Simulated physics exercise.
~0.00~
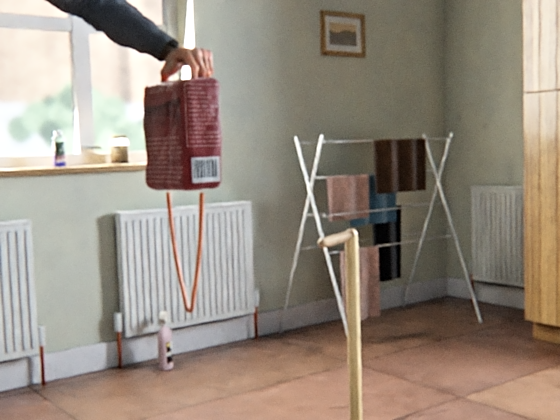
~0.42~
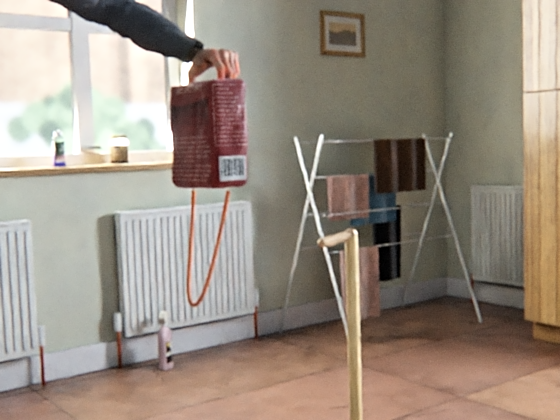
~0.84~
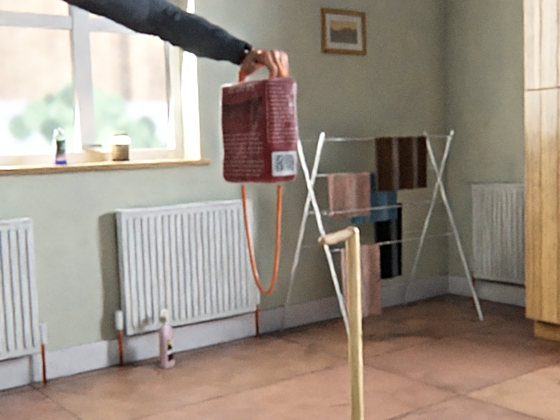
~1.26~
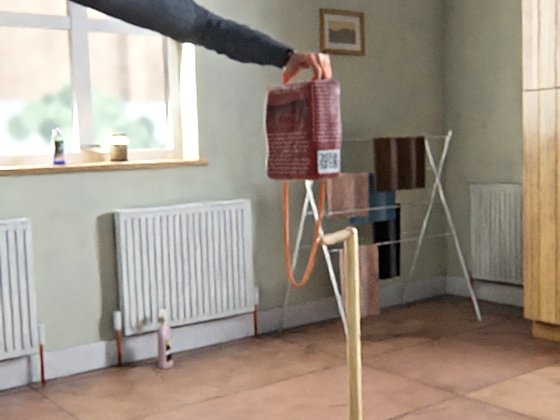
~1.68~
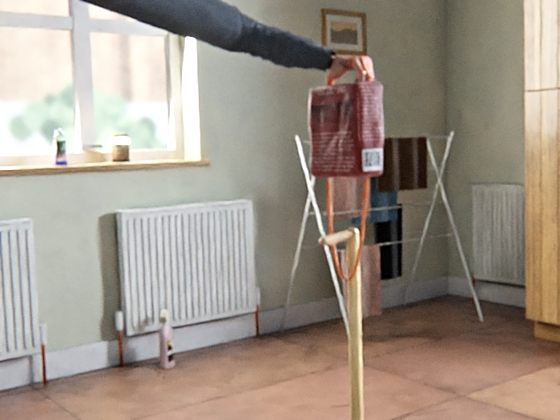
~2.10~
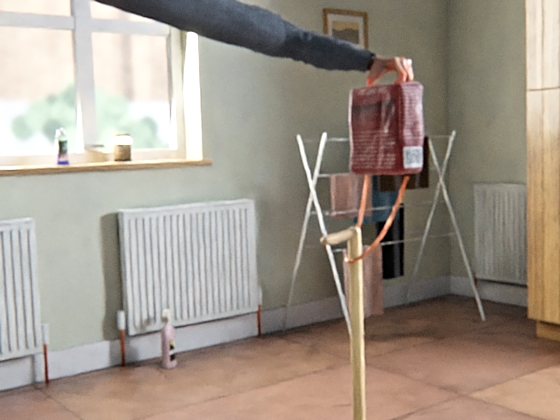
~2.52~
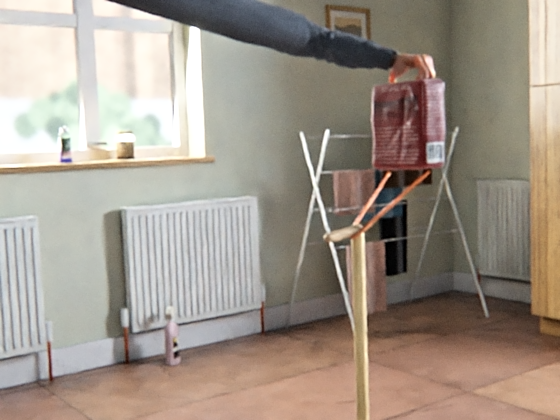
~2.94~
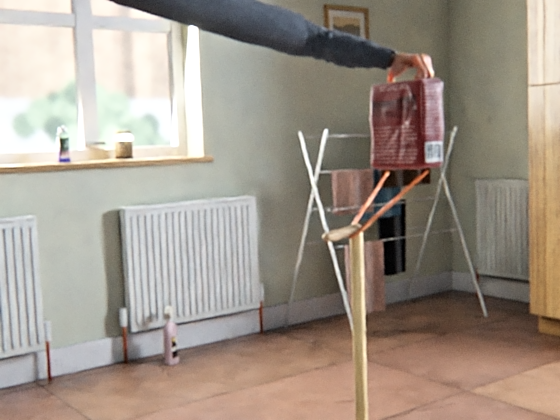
Red sack with a trailing orange loop being carried right by a hand past a wooden post, its loop catching and pulling tight.
